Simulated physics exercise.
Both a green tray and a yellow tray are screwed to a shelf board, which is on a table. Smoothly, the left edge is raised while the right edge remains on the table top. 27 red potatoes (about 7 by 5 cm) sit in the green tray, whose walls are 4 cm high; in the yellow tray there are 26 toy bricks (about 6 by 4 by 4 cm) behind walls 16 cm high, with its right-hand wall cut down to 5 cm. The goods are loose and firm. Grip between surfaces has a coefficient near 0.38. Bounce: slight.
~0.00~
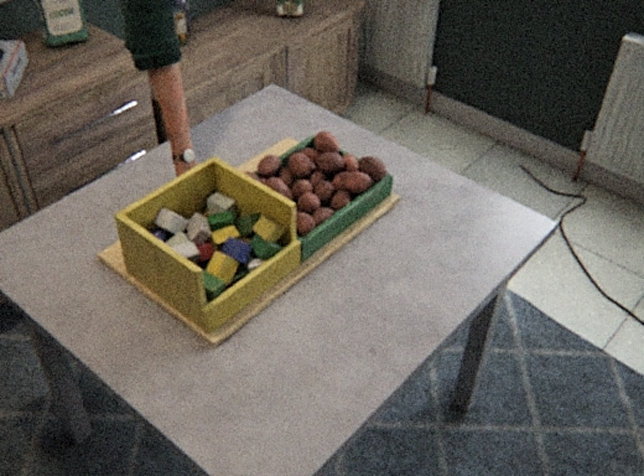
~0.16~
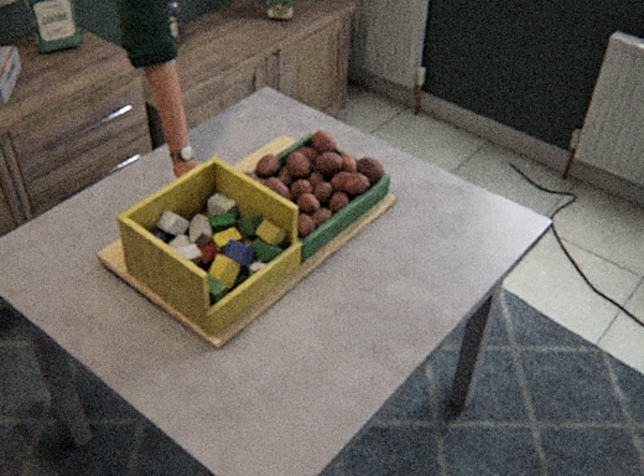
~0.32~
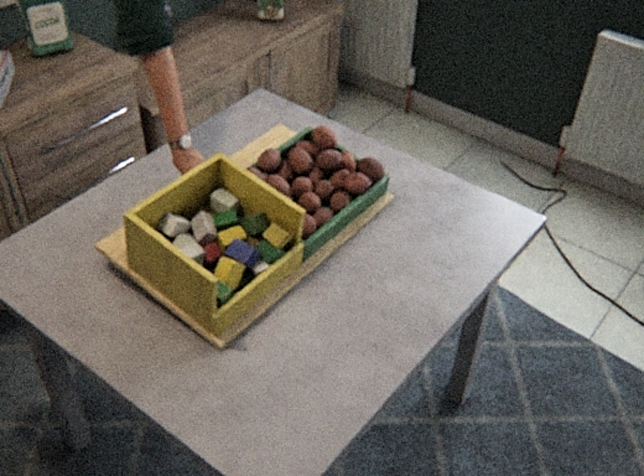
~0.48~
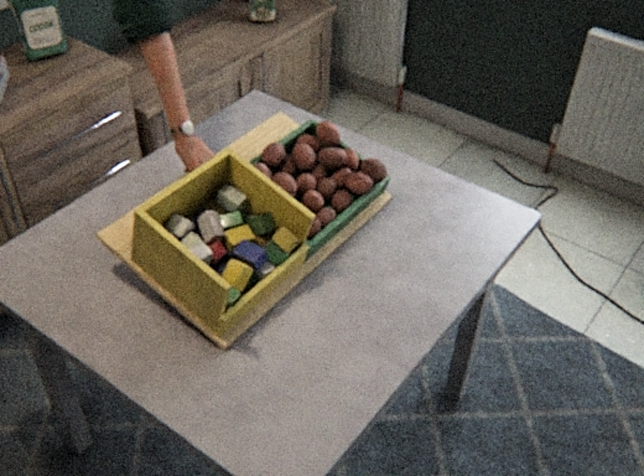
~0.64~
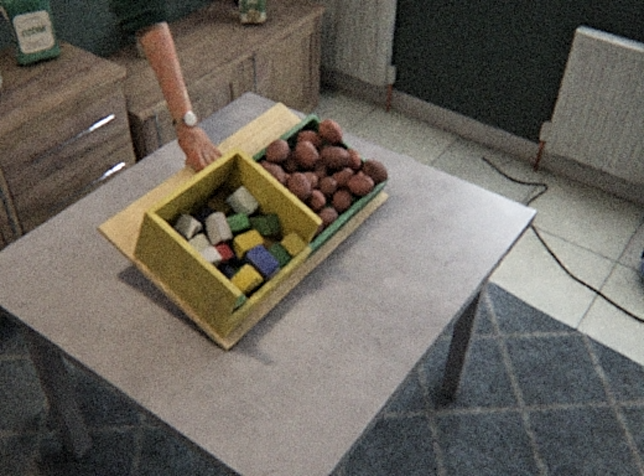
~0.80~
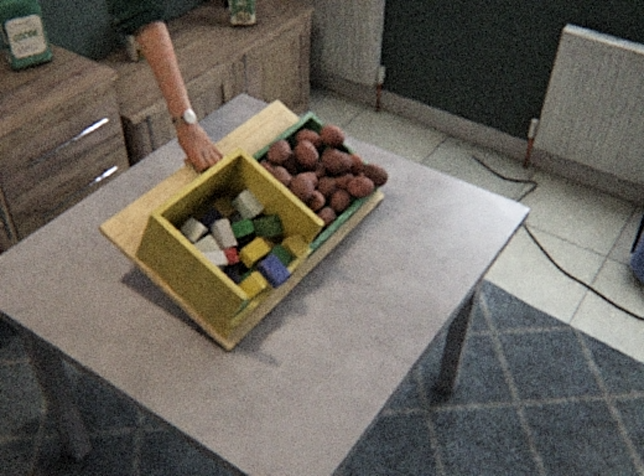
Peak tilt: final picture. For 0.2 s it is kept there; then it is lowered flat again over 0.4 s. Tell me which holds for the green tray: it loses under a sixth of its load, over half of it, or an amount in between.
It loses under a sixth of its load.
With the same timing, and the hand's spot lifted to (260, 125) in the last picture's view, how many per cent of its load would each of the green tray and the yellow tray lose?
Green tray 30 %, yellow tray 20 %.
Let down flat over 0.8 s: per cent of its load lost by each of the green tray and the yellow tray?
In that case green tray 0 %, yellow tray 0 %.
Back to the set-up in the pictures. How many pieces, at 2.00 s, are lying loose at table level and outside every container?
Near 3, by my count.
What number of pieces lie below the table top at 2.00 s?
About 0.
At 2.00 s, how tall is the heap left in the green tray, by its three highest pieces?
Around 10 centimetres.
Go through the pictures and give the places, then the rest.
In the first frame (we follow the rim corner now nearest the camera, unless another is named; the camera moves round a little), green tray (by its farthest rim corner) at (315, 137); yellow tray at (199, 271); tilt 0°; nothing out yet.
In the second frame, green tray at (312, 136); yellow tray at (205, 276); tilt 3°.
In the third frame, green tray at (312, 129); yellow tray at (216, 281); tilt 9°.
In the fourth frame, green tray at (314, 122); yellow tray at (229, 288); tilt 16°.
In the fifth frame, yellow tray at (240, 295); tilt 22°.
In the sixth frame, yellow tray at (246, 298); tilt 25°; nothing out yet.
After 0.99 s, tilt 25°; 1 of 27 out of the green tray and 1 of 26 out of the yellow tray.
After 1.23 s, tilt 10°; 2 of 27 out of the green tray and 1 of 26 out of the yellow tray.
After 1.57 s, tilt 0°; 2 of 27 out of the green tray and 1 of 26 out of the yellow tray.
When it is over (at 2.00 s), 2 of 27 out of the green tray and 1 of 26 out of the yellow tray. Asked share, 2 of 27, 7 per cent.
